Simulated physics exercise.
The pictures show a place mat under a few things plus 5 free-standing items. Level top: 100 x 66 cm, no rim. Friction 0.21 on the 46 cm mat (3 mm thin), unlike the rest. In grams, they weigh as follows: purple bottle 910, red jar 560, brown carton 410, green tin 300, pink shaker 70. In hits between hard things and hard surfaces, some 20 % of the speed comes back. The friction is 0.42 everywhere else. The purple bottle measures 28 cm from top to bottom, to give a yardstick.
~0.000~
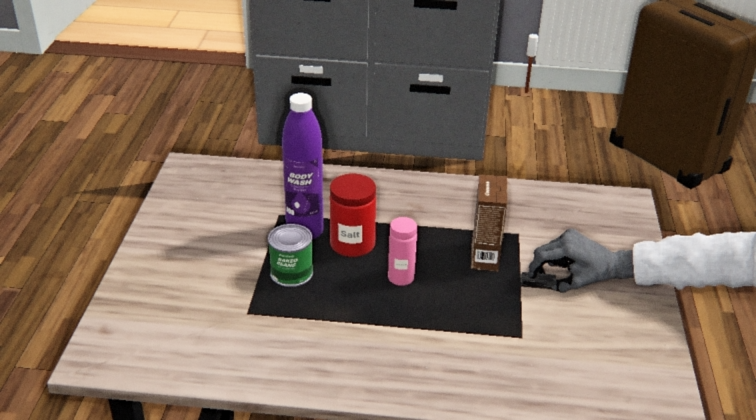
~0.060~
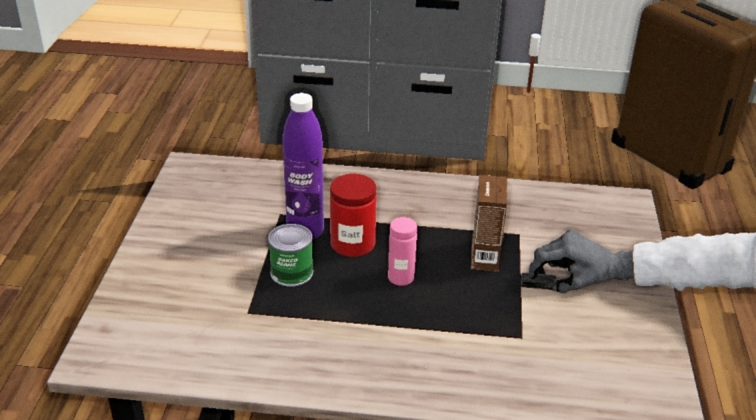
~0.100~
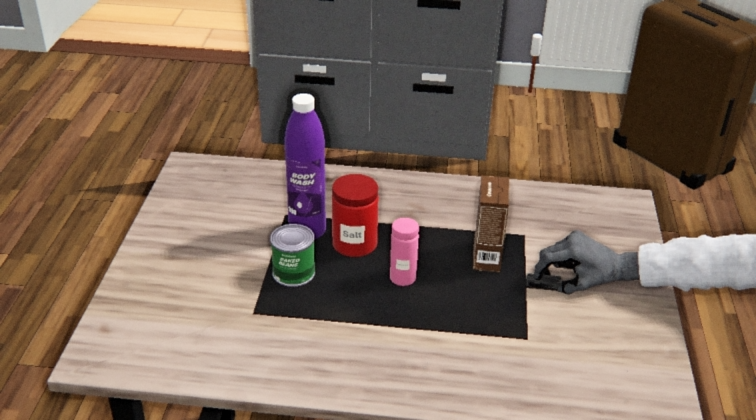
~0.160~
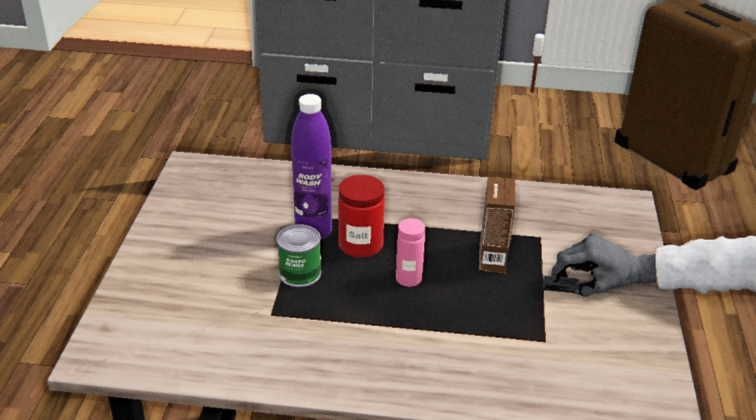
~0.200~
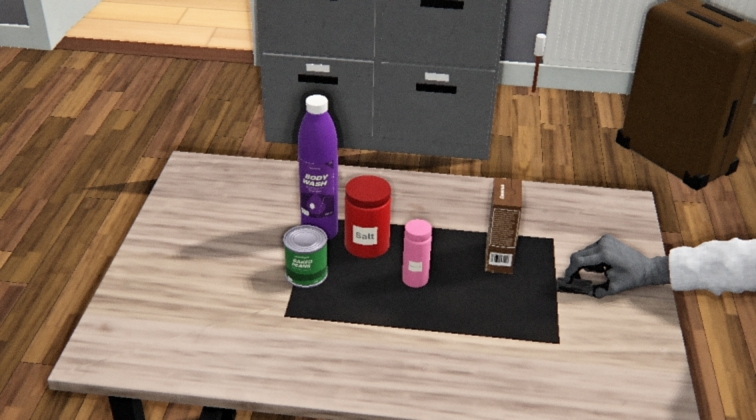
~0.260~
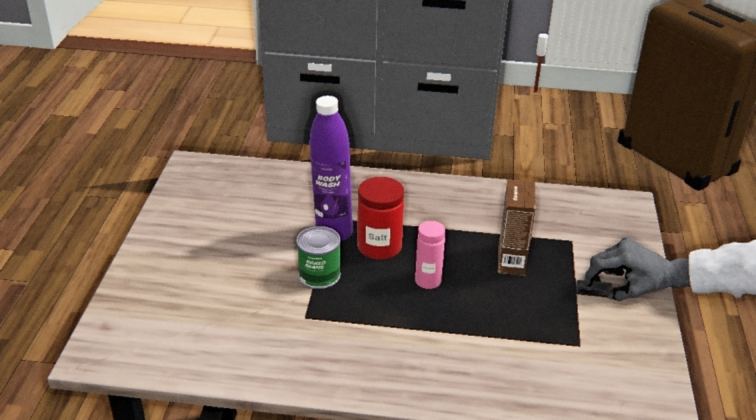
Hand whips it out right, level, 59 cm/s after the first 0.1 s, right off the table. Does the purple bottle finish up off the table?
No, it stays up there.
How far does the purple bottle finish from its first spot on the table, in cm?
The shift is close to 36 cm.
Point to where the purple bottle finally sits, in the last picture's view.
Near (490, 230).
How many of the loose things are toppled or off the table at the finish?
4.
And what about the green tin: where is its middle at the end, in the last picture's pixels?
Close to pixel (531, 279) in the final view.
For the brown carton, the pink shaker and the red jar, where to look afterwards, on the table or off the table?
Once it all settles, the brown carton leaves its surface, the pink shaker leaves its surface and the red jar leaves its surface.
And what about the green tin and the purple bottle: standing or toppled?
Well, the green tin holds steady, and the purple bottle tumbles down.
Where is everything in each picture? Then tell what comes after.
The first picture shows mat out by 0 cm; purple bottle (303, 168); red jar (353, 215).
The second picture shows mat out by 0 cm; green tin (291, 255); pink shaker (402, 252).
The third picture shows mat out by 1 cm; red jar (355, 215); brown carton (491, 224).
The fourth picture shows mat out by 4 cm; green tin (299, 256) slid 2 cm; pink shaker (410, 253) slid 2 cm.
The fifth picture shows mat out by 6 cm; purple bottle (318, 169) slid 3 cm; red jar (368, 217) slid 3 cm.
The sixth picture shows mat out by 10 cm; purple bottle (331, 170) slid 5 cm; green tin (319, 258) slid 5 cm.
After 0.66 s, mat out by 34 cm; purple bottle leaning 10° near (407, 176); green tin leaning 3°; brown carton slid 28 cm.
After 1.16 s, mat out by 63 cm; brown carton and pink shaker now off the table; purple bottle leaning 17° near (417, 176); green tin slid 42 cm.
At rest (2.2 s), off the table, red jar, brown carton and pink shaker; tipped over on the table, purple bottle; not toppled but over 6 cm from the start, green tin. Seen from the same camera at the end, purple bottle near (490, 230).
